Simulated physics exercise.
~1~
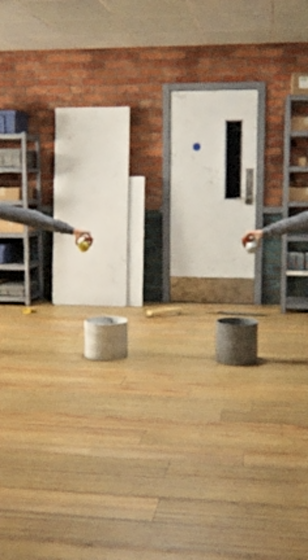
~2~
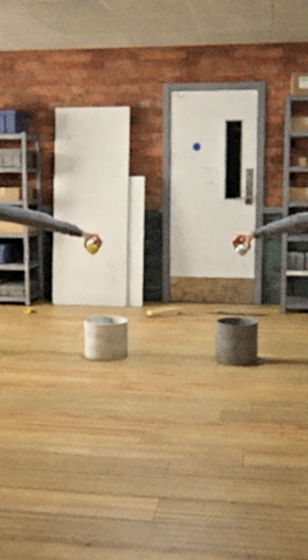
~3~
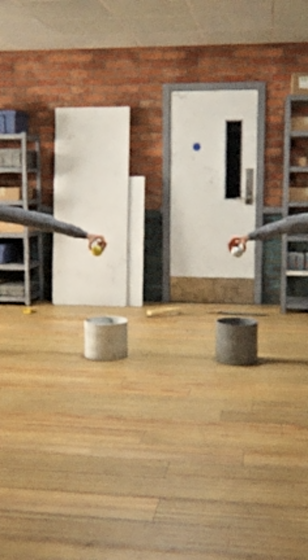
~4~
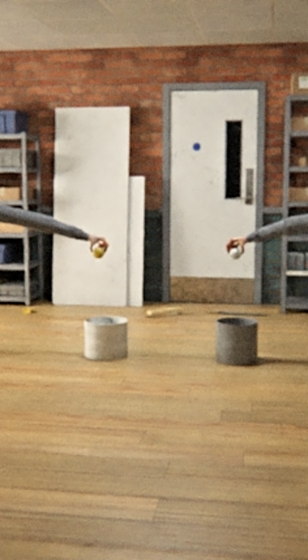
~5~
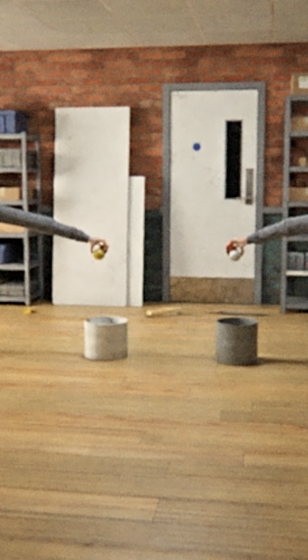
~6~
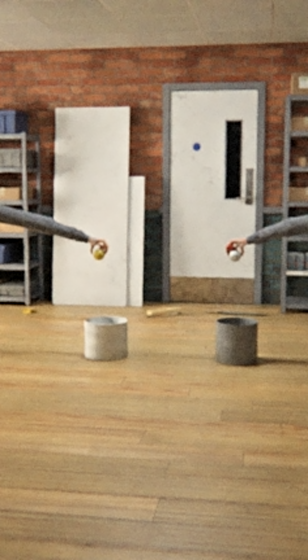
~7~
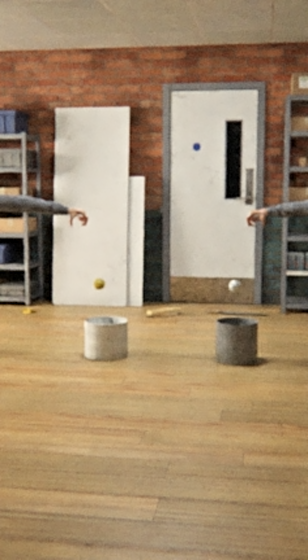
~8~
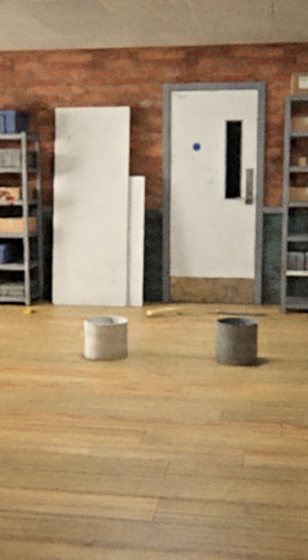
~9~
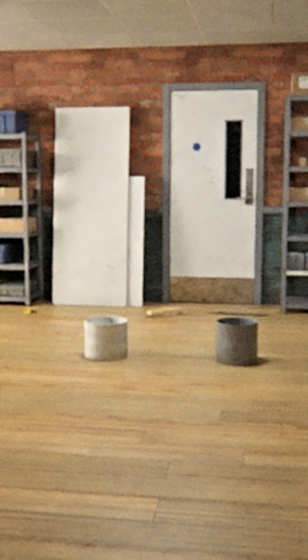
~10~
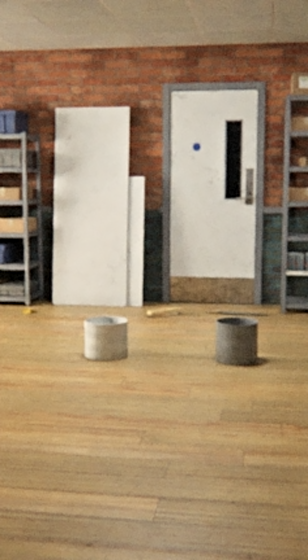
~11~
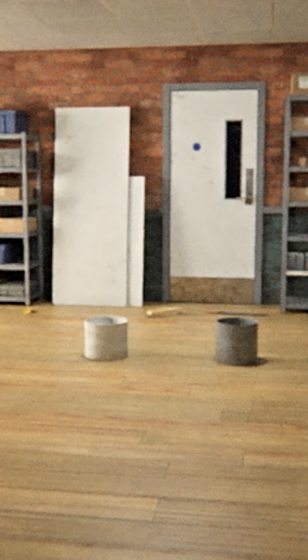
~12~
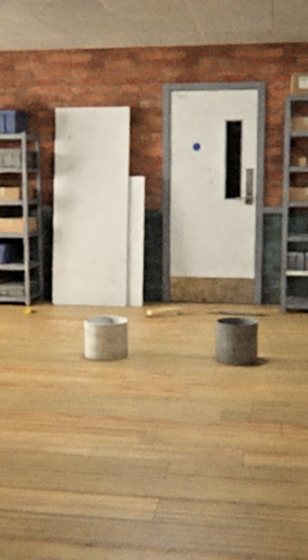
Two hands releasing a yellow apple and a white onion above separate containers, both dropping inside as the arms withdraw from view.
